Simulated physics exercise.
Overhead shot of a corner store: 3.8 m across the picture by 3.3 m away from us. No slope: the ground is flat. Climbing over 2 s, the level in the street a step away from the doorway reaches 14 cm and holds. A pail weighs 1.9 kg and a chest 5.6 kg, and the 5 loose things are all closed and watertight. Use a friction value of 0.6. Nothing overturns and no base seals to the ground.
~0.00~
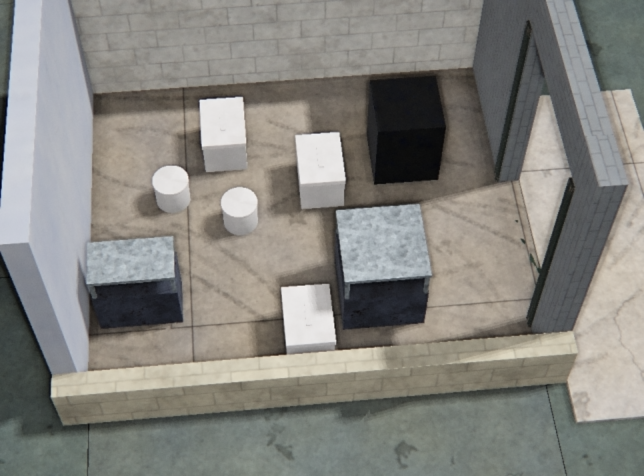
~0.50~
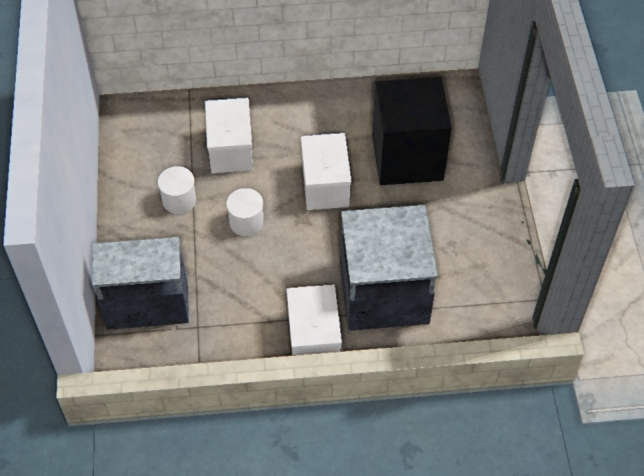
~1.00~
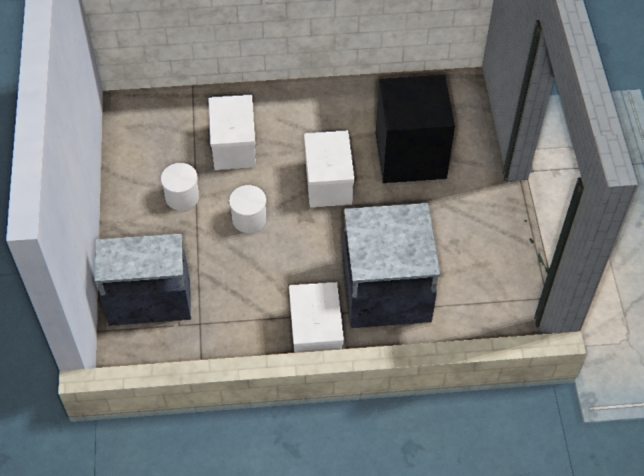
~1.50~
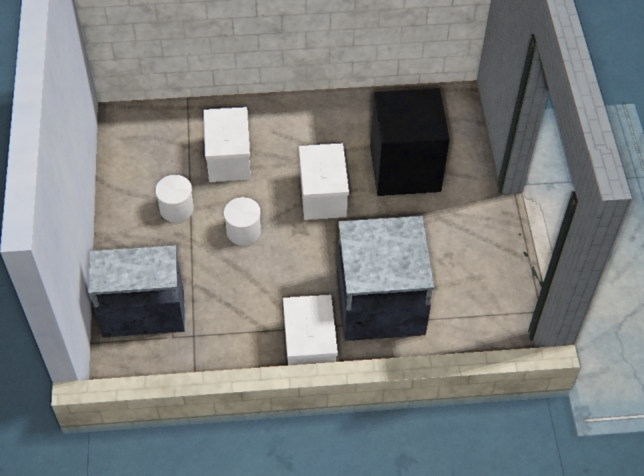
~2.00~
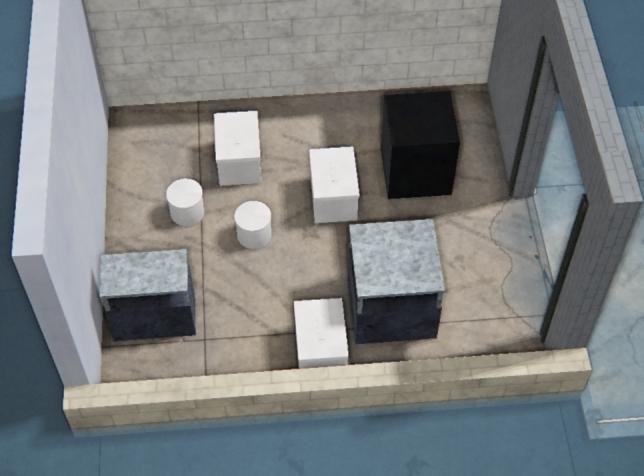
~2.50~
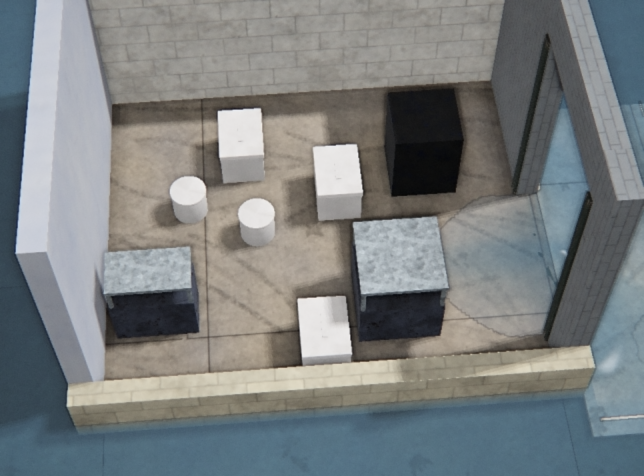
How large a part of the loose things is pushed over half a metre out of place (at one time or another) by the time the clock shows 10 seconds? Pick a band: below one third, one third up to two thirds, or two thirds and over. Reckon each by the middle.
The share is two thirds and over.
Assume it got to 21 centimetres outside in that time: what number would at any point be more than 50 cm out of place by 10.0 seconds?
I count 5 of them in that case.
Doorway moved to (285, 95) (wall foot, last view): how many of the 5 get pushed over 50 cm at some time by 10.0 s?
So the tally would be 4.
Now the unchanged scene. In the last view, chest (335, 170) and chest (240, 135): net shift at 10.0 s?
They've ended up 120 cm and 60 cm away, in that order.
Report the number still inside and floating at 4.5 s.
Answer: 0.
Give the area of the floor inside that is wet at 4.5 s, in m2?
I'd put it close to 7.0 m2.
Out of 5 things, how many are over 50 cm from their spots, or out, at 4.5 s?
By that point, 1.
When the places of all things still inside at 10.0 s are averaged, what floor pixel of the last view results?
Mean position: Approximately (221, 184).
After 3.5 s 0 of 5 are over 50 cm from their spots; 0 afloat.
After 4.5 s 1 of 5 are over 50 cm from their spots; 0 afloat.
After 7.0 s 5 of 5 are over 50 cm from their spots; 5 afloat.
After 10.0 s 5 of 5 are over 50 cm from their spots, and 5 have been at some point; 5 afloat.
